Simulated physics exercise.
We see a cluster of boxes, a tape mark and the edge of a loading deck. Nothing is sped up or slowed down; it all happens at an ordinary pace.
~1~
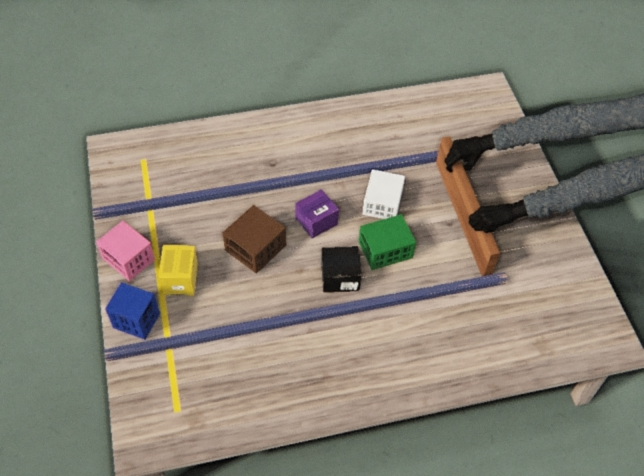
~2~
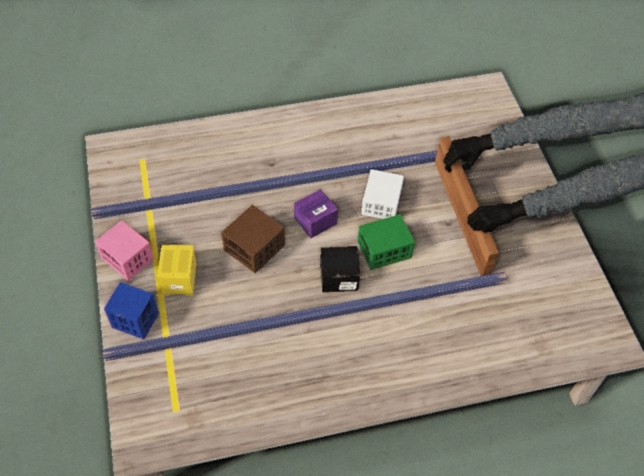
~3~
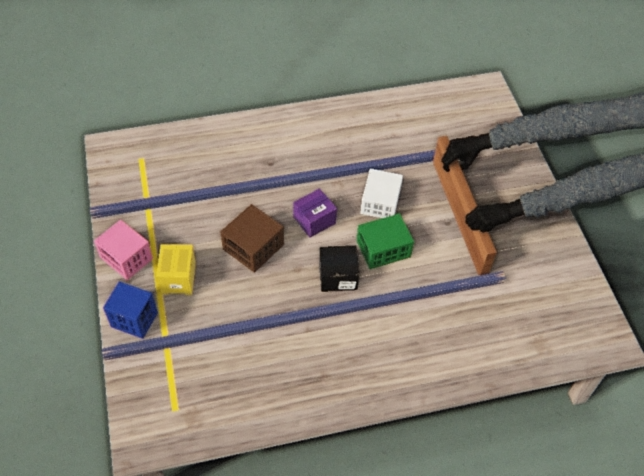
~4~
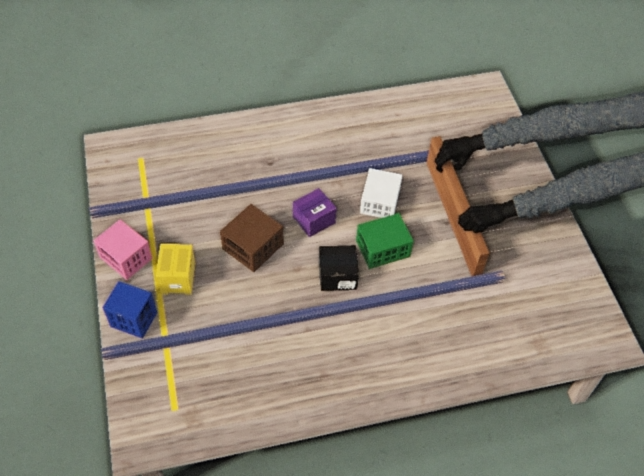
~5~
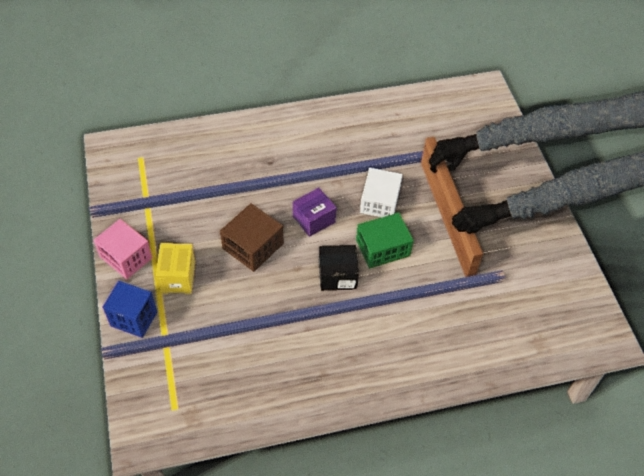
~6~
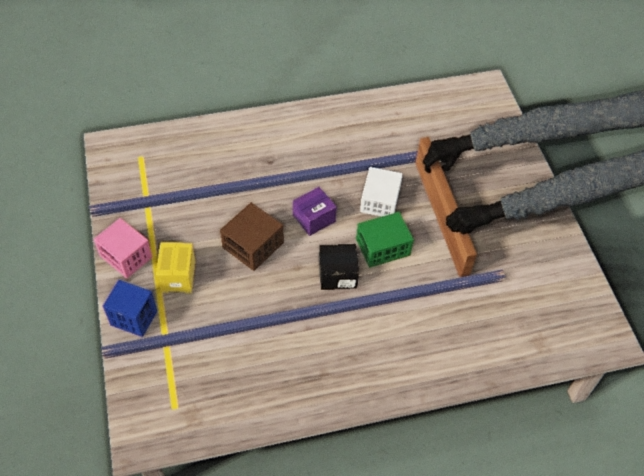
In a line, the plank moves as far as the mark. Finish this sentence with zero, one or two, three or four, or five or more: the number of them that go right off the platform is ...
The number of them that go right off the platform is three or four.
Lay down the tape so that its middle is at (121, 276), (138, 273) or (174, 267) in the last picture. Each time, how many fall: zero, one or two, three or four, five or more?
Five or more; at least five; either one or two.
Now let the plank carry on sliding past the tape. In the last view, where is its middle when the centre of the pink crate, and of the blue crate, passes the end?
The pink crate puts it at (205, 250), the blue crate at (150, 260).
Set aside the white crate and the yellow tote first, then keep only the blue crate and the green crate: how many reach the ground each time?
Falls come to 1 the first time and 2 the other time.
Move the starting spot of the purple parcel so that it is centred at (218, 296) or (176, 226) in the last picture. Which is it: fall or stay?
Taking the two places in order, it is safe and then is safe.
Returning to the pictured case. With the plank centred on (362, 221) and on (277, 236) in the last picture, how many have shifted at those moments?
First 4, then 6.
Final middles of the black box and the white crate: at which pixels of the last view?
You'll find the black box at roughly (143, 318) and the white crate at roughly (134, 241).
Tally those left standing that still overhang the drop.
2.
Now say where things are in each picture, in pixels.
The first picture shows pink crate (126, 251); blue crate (133, 311); yellow tote (179, 271); plank (466, 205); tape (159, 273).
The second picture shows blue crate (132, 311); purple parcel (316, 214).
The third picture shows yellow tote (177, 270); white crate (382, 195).
The fourth picture shows pink crate (124, 250); brown crate (252, 238).
The fifth picture shows blue crate (131, 309); plank (450, 206).
The sixth picture shows pink crate (124, 248); blue crate (131, 309); yellow tote (177, 268); plank (444, 206); tape (156, 270).
A little later, none off yet; pink crate at rest near (124, 248); blue crate at rest near (131, 309); yellow tote at rest near (177, 268).
Next, none off yet; pink crate at rest near (124, 248); blue crate at rest near (131, 309); yellow tote shifted a little near (171, 269).
Later still, none off yet; pink crate shifted about its own width near (99, 247); blue crate shifted a little near (123, 317); yellow tote shifted well along near (106, 286).
When it is over, the number that fall off is three or four; down, brown crate, yellow tote and pink crate.
